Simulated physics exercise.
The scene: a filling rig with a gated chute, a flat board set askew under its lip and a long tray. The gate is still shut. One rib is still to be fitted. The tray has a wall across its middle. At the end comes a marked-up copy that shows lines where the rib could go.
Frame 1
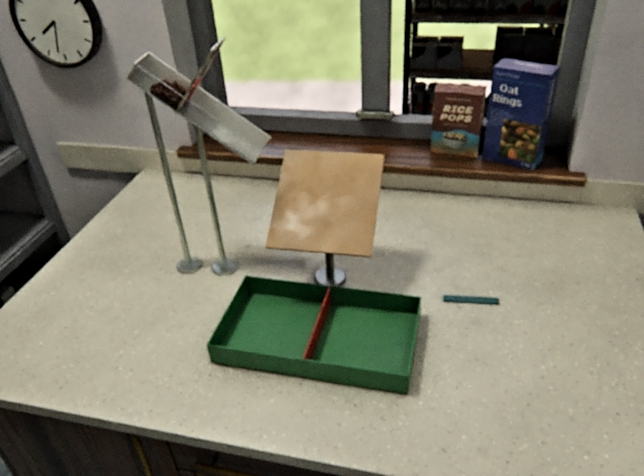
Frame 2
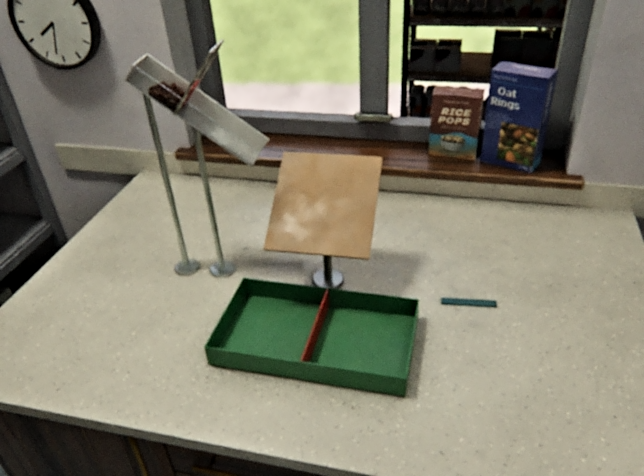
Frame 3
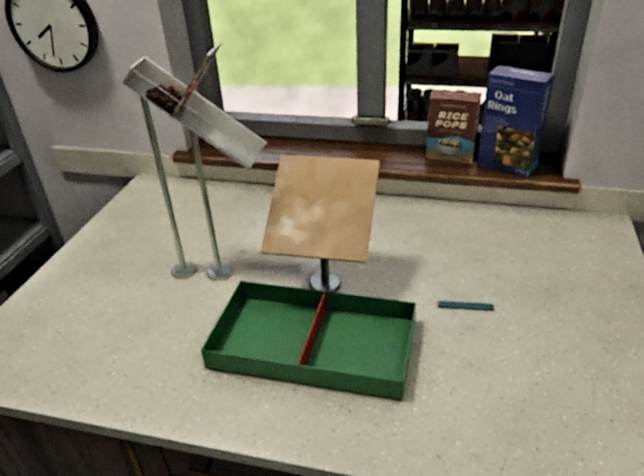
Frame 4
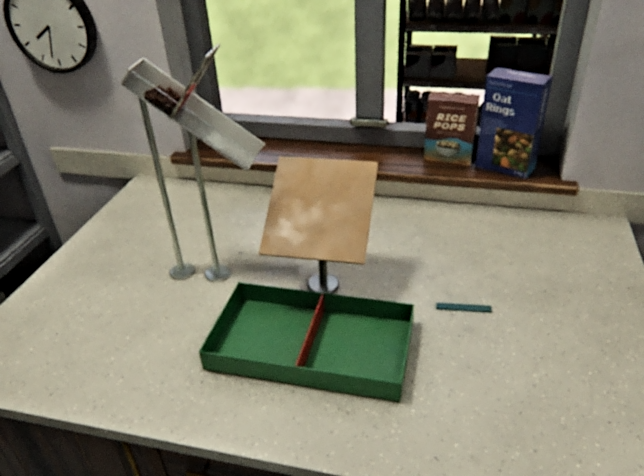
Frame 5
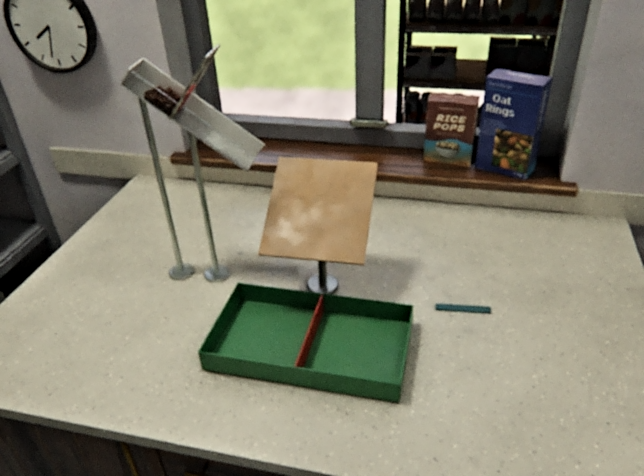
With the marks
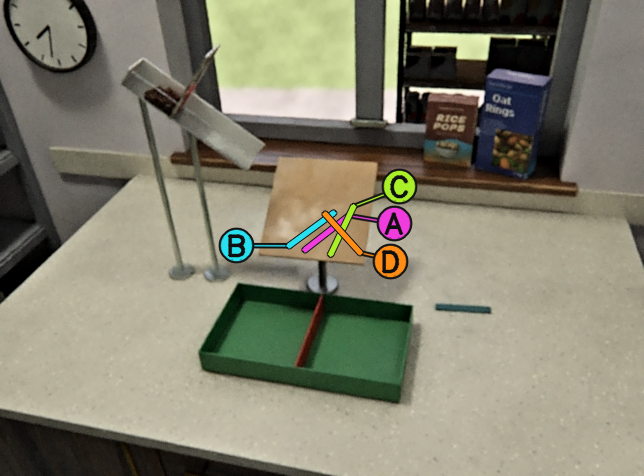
On a pale speckled counter by a window, a raised chute holding a small dark load slopes toward a tilted tan board, with a green tray split by a red divider in front. The view shifts very slightly, then settles, while the objects themselves stay still throughout.
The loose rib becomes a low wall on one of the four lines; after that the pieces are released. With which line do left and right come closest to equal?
I would pick line C.
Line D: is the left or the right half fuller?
More lands on the right.
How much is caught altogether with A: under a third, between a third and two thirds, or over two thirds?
Over two thirds.
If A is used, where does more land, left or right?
Left.
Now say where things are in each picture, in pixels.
Load behind the gate at (173, 90), allspice berries; lip of the chute at (258, 157), sloping fairly steeply, in the first frame.
Middle of the board at (324, 202), tilted fairly steeply; middle of its low edge at (315, 254); of its high edge at (332, 154), in the second frame.
Front corners of the tray at (201, 350) and (403, 381); front end of its middle wall at (298, 365); gate still shut at (189, 92), in the third frame.
Middle of the load at (167, 96); lip at (252, 164), in the fourth frame.
Middle of the load at (167, 96); lip at (251, 164), in the fifth frame.
On the marked copy, line A from (348, 215) to (304, 249); line B from (333, 213) to (288, 245); line C from (353, 206) to (330, 254); line D from (325, 214) to (360, 252).
With A, of what is caught, nearly all in the left half, a small part in the right.
With B, of what is caught, most in the left half, a small part in the right.
With C, of what is caught, about half in the left half, about half in the right.
With D, of what is caught, a small part in the left half, most in the right.
